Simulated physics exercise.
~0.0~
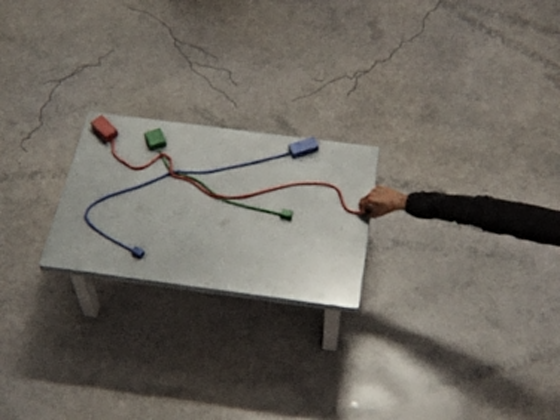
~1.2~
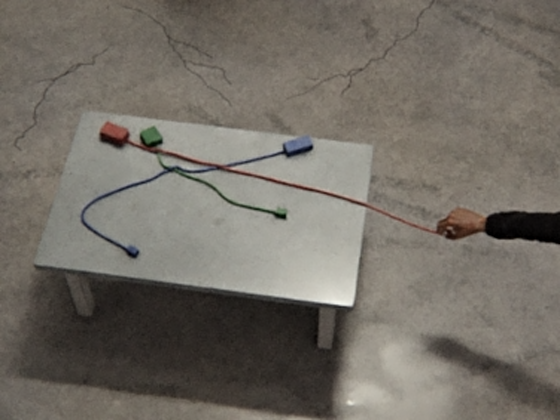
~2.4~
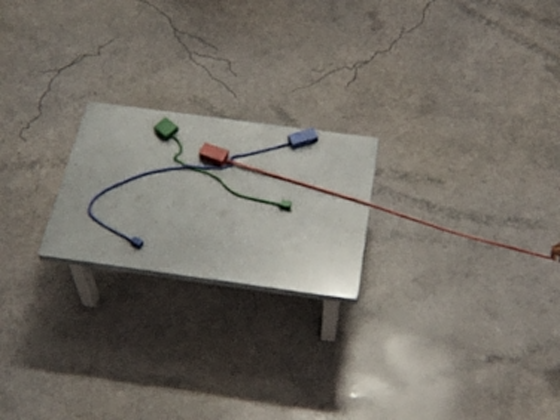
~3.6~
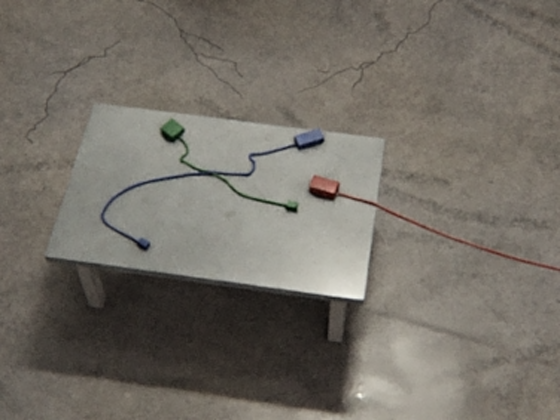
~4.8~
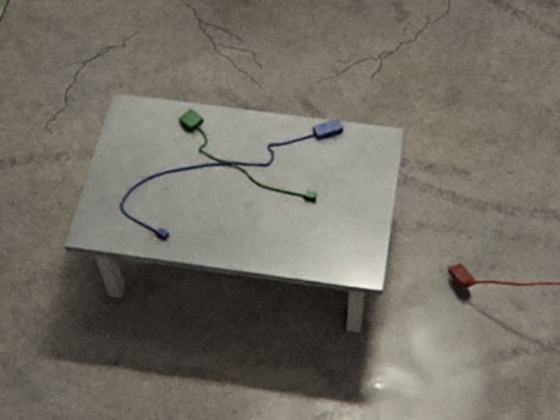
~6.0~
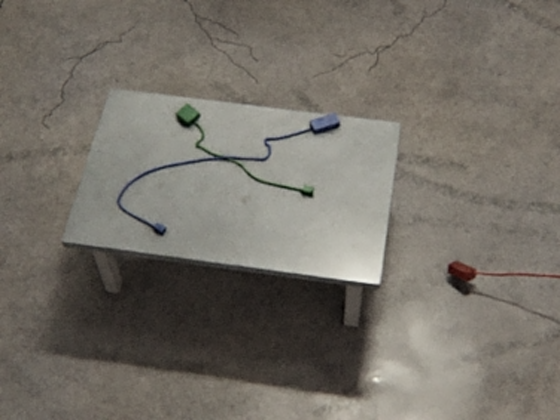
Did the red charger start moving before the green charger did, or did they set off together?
The red charger started moving first, and the green charger shifted only afterwards.
